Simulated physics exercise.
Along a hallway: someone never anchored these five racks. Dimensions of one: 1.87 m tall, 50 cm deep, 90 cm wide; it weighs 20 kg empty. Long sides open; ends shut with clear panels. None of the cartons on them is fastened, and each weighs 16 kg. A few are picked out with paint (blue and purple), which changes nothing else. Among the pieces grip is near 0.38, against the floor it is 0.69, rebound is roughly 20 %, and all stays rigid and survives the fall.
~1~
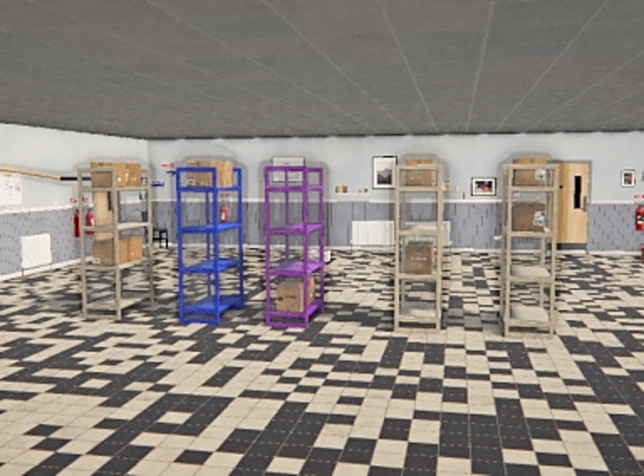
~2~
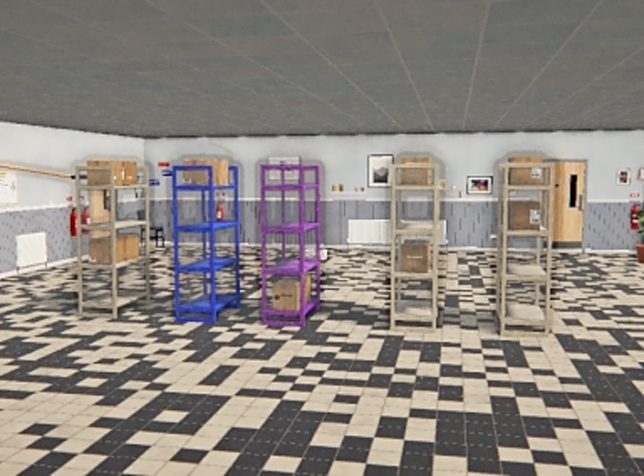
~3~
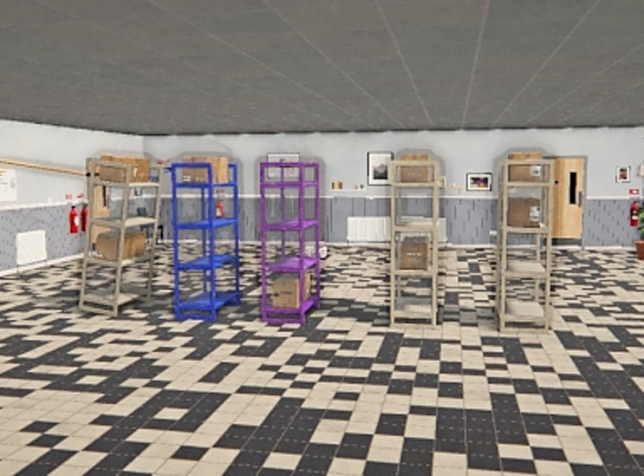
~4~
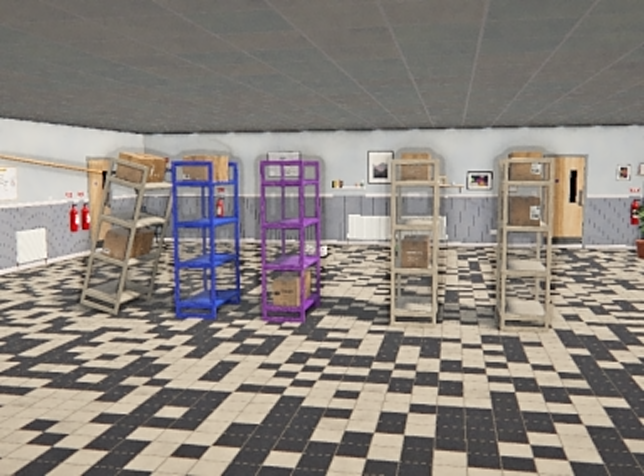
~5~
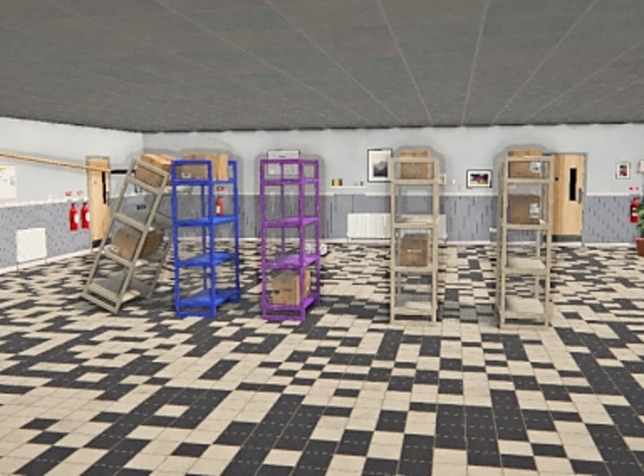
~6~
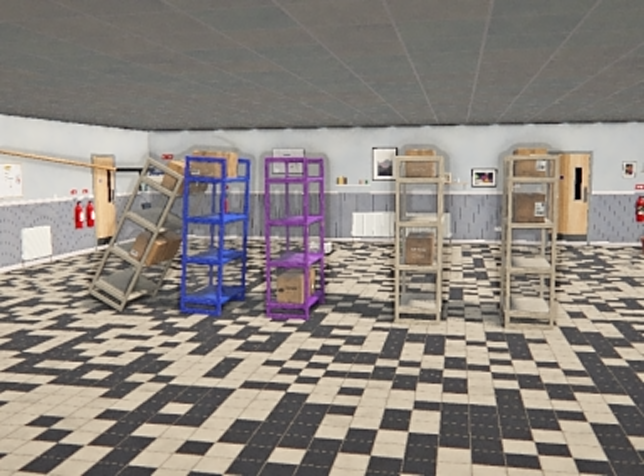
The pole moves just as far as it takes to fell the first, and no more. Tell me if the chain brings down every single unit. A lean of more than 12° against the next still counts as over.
Zero survivors.
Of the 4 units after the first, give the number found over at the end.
I count 4 of them.
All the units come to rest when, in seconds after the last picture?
That comes at about 4.0 s.
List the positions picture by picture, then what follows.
In the first picture (each place is the centre of the face we see best), pole end (61, 179) 18 cm from the first unit; blue unit (197, 246); purple unit (286, 248); the others all in place.
In the second picture, pole end (72, 177) pushing; purple unit (282, 246).
In the third picture, pole end (87, 175) pushing; purple unit (282, 244); the others all in place.
In the fourth picture, pole end (103, 173) pushing; purple unit (282, 242); the others all in place.
In the fifth picture, pole end (112, 172) stopped; purple unit (282, 241); the others all in place.
In the sixth picture, pole end (117, 170) stopped; blue unit (203, 237) tilted 4°; purple unit (286, 239); one has shifted.
Then, 0.91 s later than the last frame, 4 cartons spilt or dropped; 2 of the 4 other units over; blue unit tilted 29°; purple unit tilted 13°.
Then, 2.09 s later than the last frame, 8 cartons spilt or dropped; 3 of the 4 other units over; blue unit tilted 60°; purple unit tilted 53°.
Then, 3.05 s later than the last frame, 16 cartons spilt or dropped; 4 of the 4 other units over; blue unit tilted 64°; purple unit tilted 64°.
When it is over, 16 cartons spilt or dropped; 4 of the 4 other units over; blue unit tilted 64°; purple unit tilted 64°. Not one is left standing. In pixels of the last frame, middles, blue unit near (283, 259), purple unit near (379, 259).
